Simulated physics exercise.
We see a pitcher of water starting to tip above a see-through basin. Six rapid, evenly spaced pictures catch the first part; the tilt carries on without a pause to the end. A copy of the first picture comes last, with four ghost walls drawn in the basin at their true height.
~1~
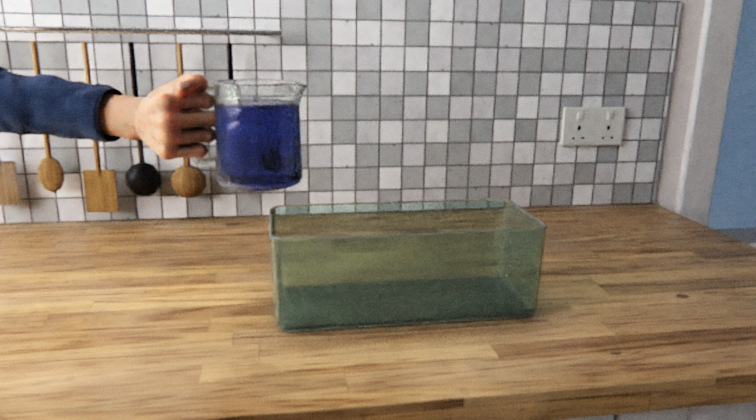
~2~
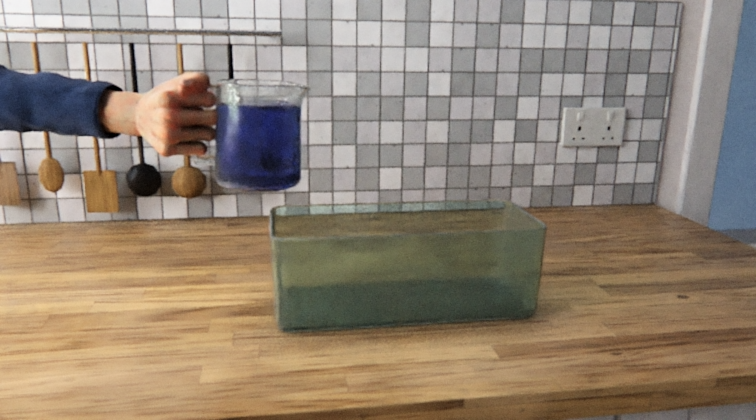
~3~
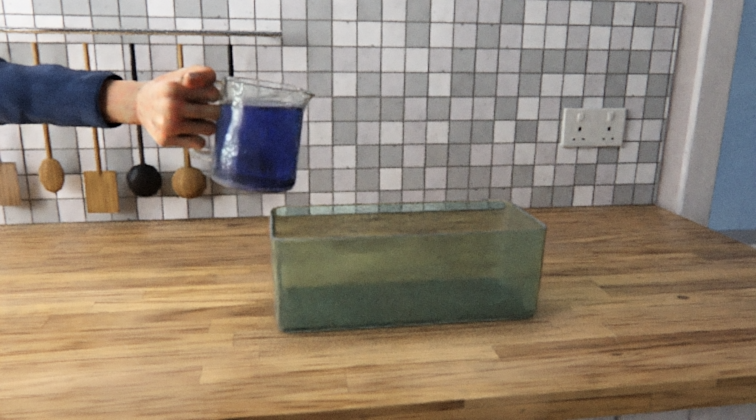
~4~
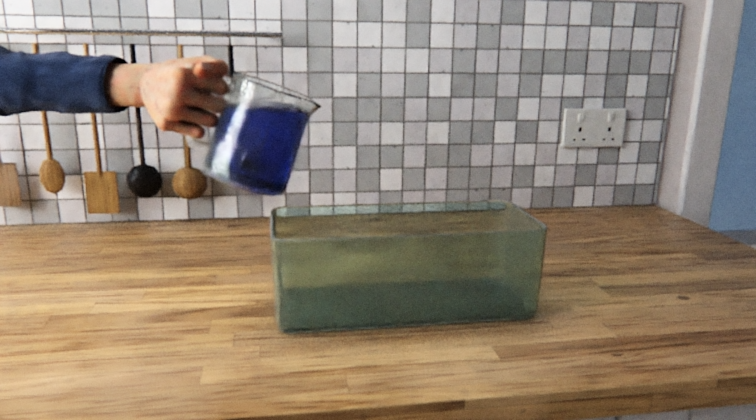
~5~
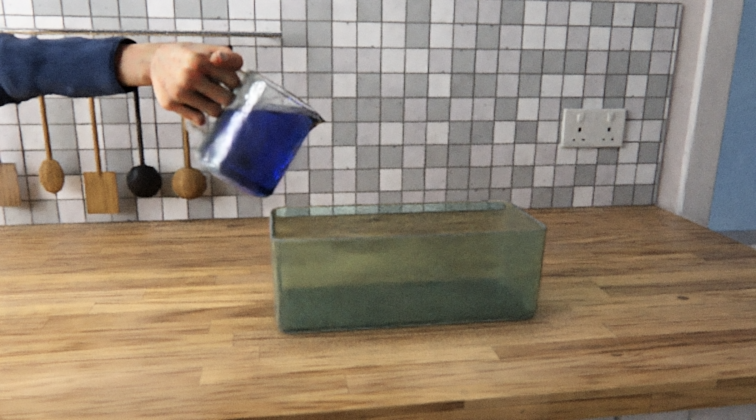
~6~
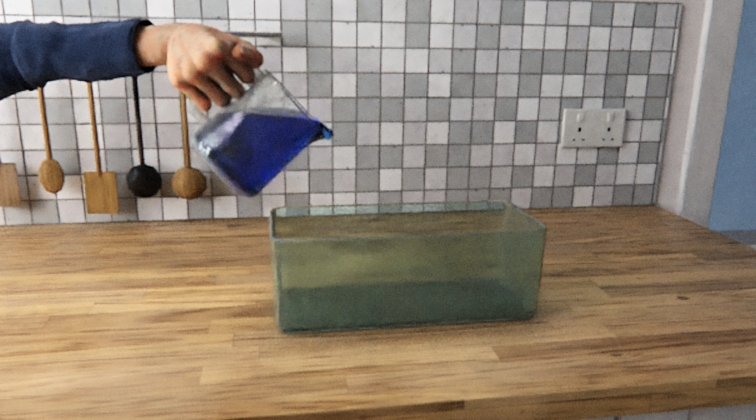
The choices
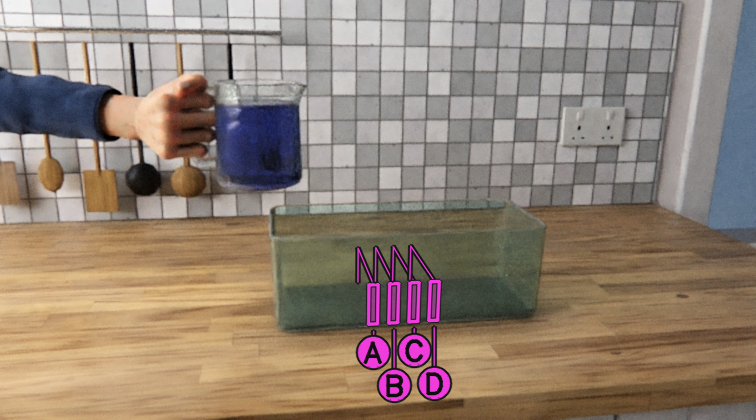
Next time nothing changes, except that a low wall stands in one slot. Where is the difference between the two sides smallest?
It is A.
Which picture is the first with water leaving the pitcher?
In picture 6.
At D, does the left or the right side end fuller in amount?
The left side.
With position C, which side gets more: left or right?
The left side.
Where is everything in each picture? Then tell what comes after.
Upright, lip at (306, 85); basin from (276, 329) to (534, 313); nothing has left yet.
Tipped about 2°, lip at (308, 87); nothing has left yet.
Tipped about 9°, lip at (313, 94); nothing has left yet.
Tipped about 19°, lip at (320, 105); nothing has left yet.
Tipped about 33°, lip at (324, 120); nothing has left yet.
Tipped about 48°, lip at (325, 137); water is over the lip, down to (325, 137).
On the marked copy, A at (373, 330); B at (394, 329); C at (414, 328); D at (434, 327).
Choosing A, about 49 % ends left of the wall and 50 % right of it.
Choosing B, about 91 % ends left of the wall and 5 % right of it; 4 % is lost outside.
Choosing C, about 93 % ends left of the wall and 4 % right of it; 3 % is lost outside.
Choosing D, about 93 % ends left of the wall and 5 % right of it.
